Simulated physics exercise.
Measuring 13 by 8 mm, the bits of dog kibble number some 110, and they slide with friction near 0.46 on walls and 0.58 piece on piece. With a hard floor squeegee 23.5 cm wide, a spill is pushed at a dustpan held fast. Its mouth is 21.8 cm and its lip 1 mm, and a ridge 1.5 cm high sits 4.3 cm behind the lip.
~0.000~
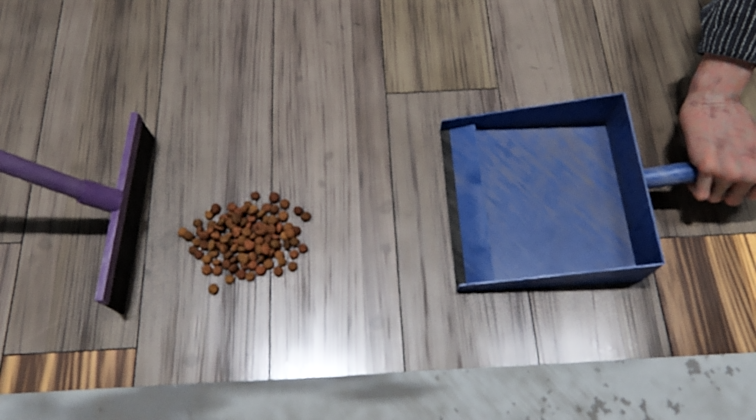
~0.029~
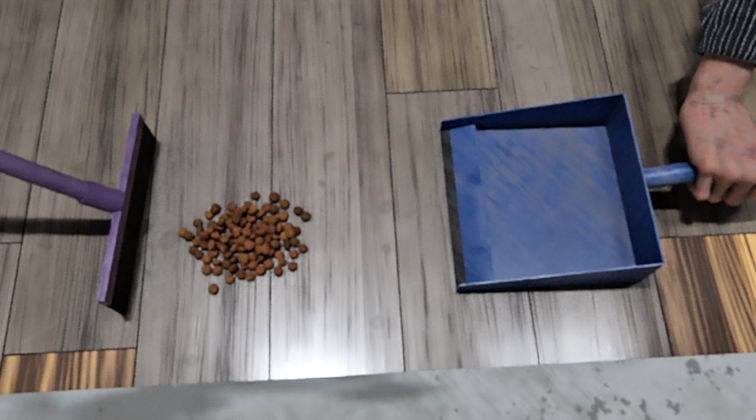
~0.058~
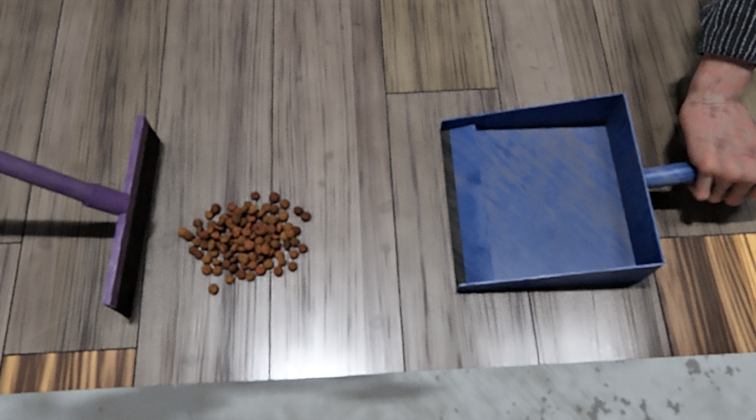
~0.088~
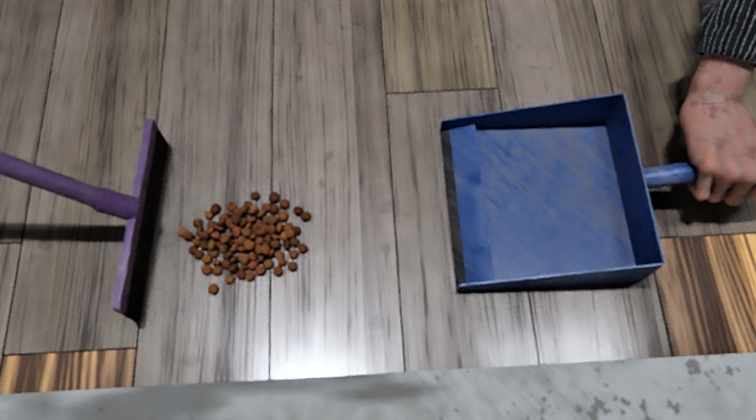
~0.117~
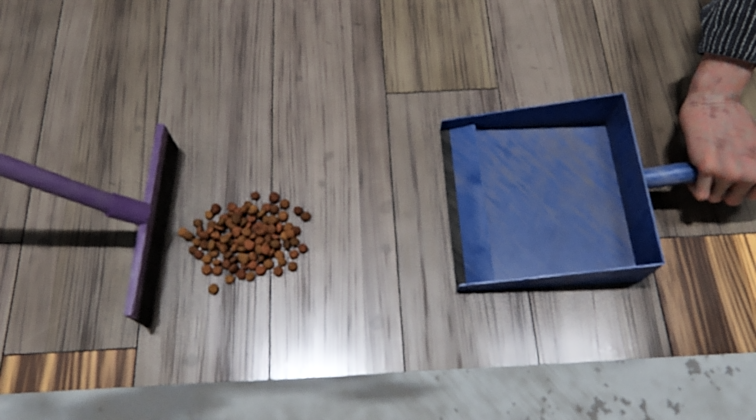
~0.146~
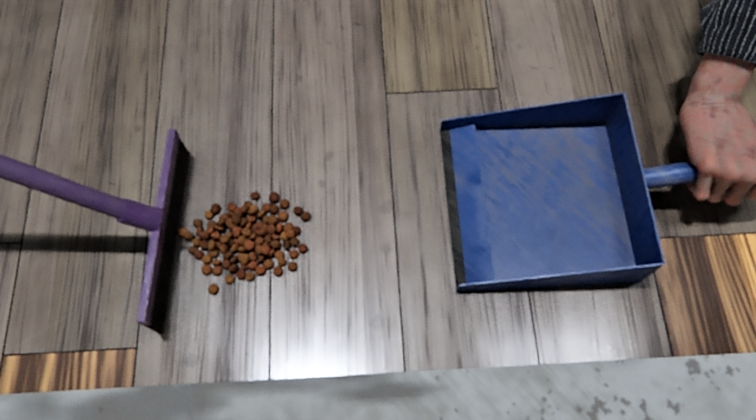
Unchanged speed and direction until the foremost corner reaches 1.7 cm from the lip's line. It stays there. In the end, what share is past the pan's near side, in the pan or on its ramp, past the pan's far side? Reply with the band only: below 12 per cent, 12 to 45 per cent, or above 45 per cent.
Near side: Above 45 per cent; pan: Below 12 per cent; far side: Below 12 per cent.
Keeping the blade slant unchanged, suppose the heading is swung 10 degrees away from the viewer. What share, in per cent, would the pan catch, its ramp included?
That would give about 20 percent.
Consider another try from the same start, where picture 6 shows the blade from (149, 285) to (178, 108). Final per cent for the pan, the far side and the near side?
Pan 10 % / far 5 % / near 0 %.
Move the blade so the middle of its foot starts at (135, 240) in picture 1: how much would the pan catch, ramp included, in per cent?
I'd estimate about 5 per cent.
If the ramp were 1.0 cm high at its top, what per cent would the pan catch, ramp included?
Then around 5 percent, ramp counted.
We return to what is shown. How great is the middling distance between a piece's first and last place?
I'd say near 28 cm.
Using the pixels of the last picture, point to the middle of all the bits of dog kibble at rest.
I'd say roughly (456, 311).
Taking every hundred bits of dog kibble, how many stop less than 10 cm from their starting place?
I'd say about 10 per cent.
Then, at 0.45 s, middle of the blade 19 cm from the lip; 0 % over the lip, far side 0 %, near side 15 %.
After 0.66 s, middle of the blade 9 cm from the lip; 0 % over the lip, far side 0 %, near side 45 %.
Then, at 0.98 s, middle of the blade 3 cm from the lip; 5 % over the lip, far side 0 %, near side 55 %.
By 1.4 s all is still; near side 55 %, pan 5 %, far side 0 %, in front of the lip or behind the blade 35 %.
